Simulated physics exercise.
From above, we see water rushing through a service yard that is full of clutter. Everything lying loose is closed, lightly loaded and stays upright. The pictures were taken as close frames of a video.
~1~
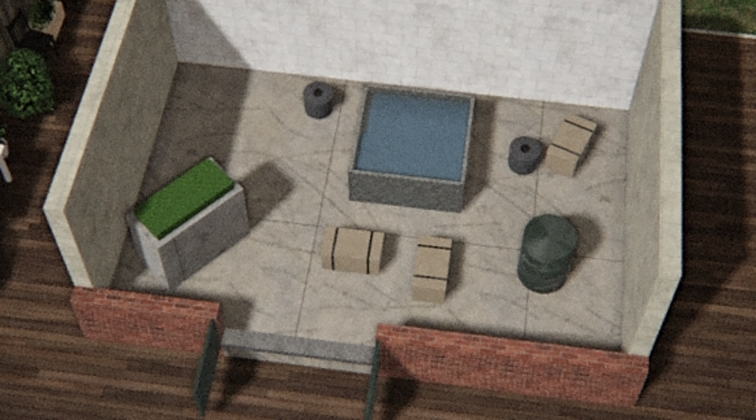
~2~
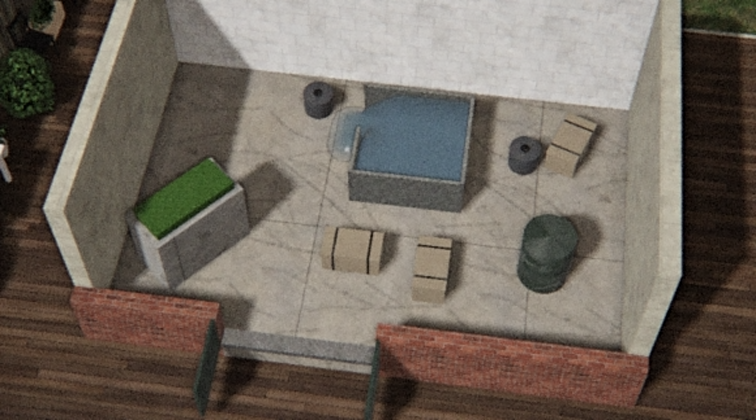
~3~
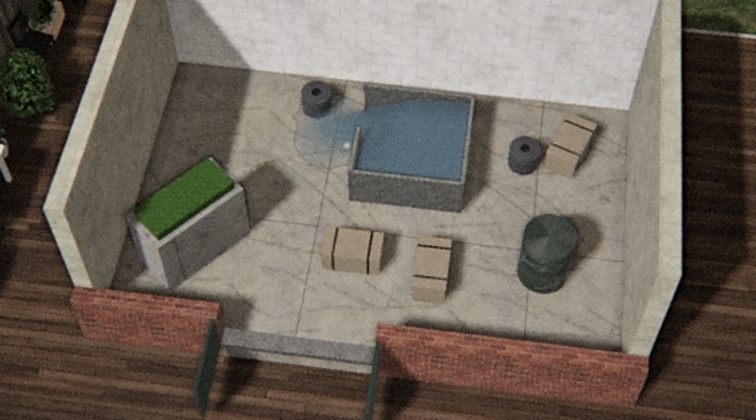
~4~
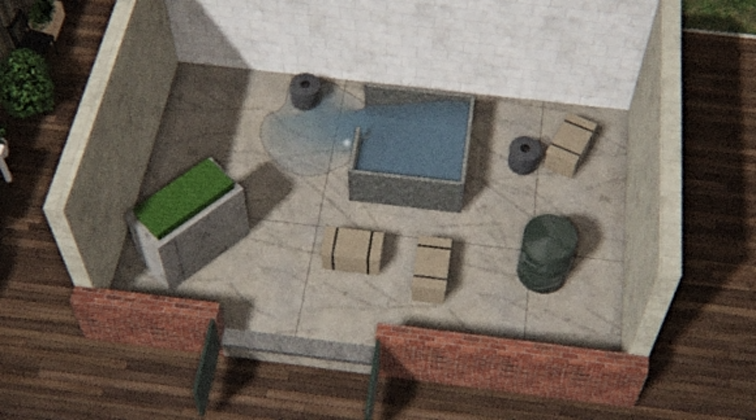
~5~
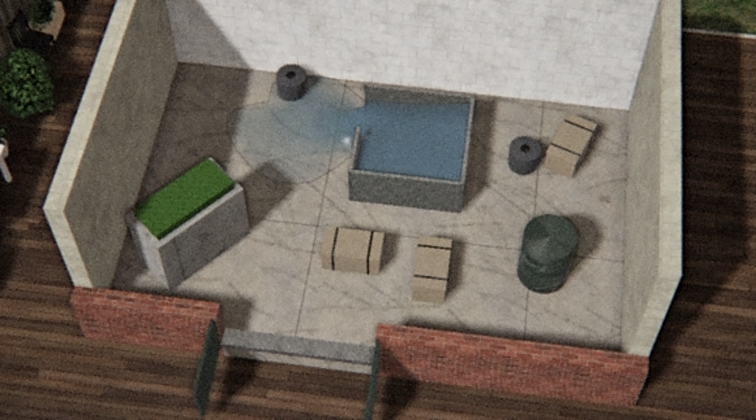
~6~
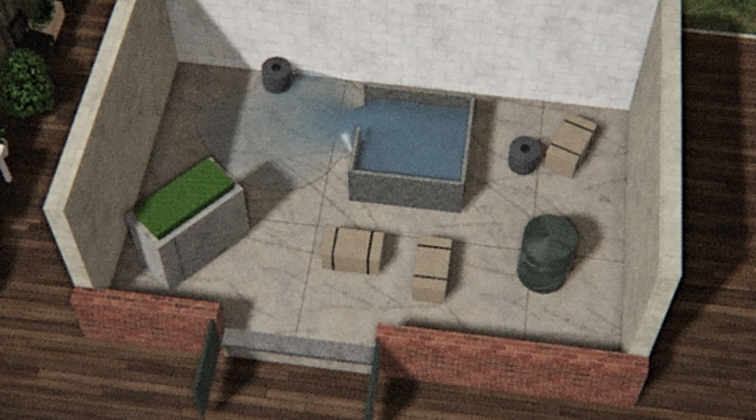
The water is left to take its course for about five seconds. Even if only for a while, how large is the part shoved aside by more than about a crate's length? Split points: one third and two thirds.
The portion knocked well out of place is smaller than a third.
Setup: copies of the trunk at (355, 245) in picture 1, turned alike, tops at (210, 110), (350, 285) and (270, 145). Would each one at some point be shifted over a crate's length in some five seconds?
Shoved clear, stays put, shoved clear.
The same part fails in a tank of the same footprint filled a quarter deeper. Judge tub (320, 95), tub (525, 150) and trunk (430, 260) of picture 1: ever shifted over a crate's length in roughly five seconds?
First: Goes past it; second: Falls short; third: Falls short.
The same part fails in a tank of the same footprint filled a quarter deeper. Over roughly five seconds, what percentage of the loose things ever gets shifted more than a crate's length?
Roughly 20 per cent of them.
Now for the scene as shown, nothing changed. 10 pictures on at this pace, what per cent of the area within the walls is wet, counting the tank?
Something close to 35 per cent.
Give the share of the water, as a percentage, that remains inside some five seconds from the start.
Roughly 100 percent.
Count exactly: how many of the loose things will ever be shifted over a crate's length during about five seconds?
I count 1 of them.
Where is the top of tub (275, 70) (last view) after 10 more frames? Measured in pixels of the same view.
Estimated position: Roughly (178, 82).
A moment on, 1 of 5 are well off their spots; 1 afloat.
Next, 1 of 5 are well off their spots; 1 afloat.
Later, 1 of 5 are well off their spots; 1 afloat.
In the end, 1 of 5 are well off their spots, and 1 have been at some point; 1 afloat.
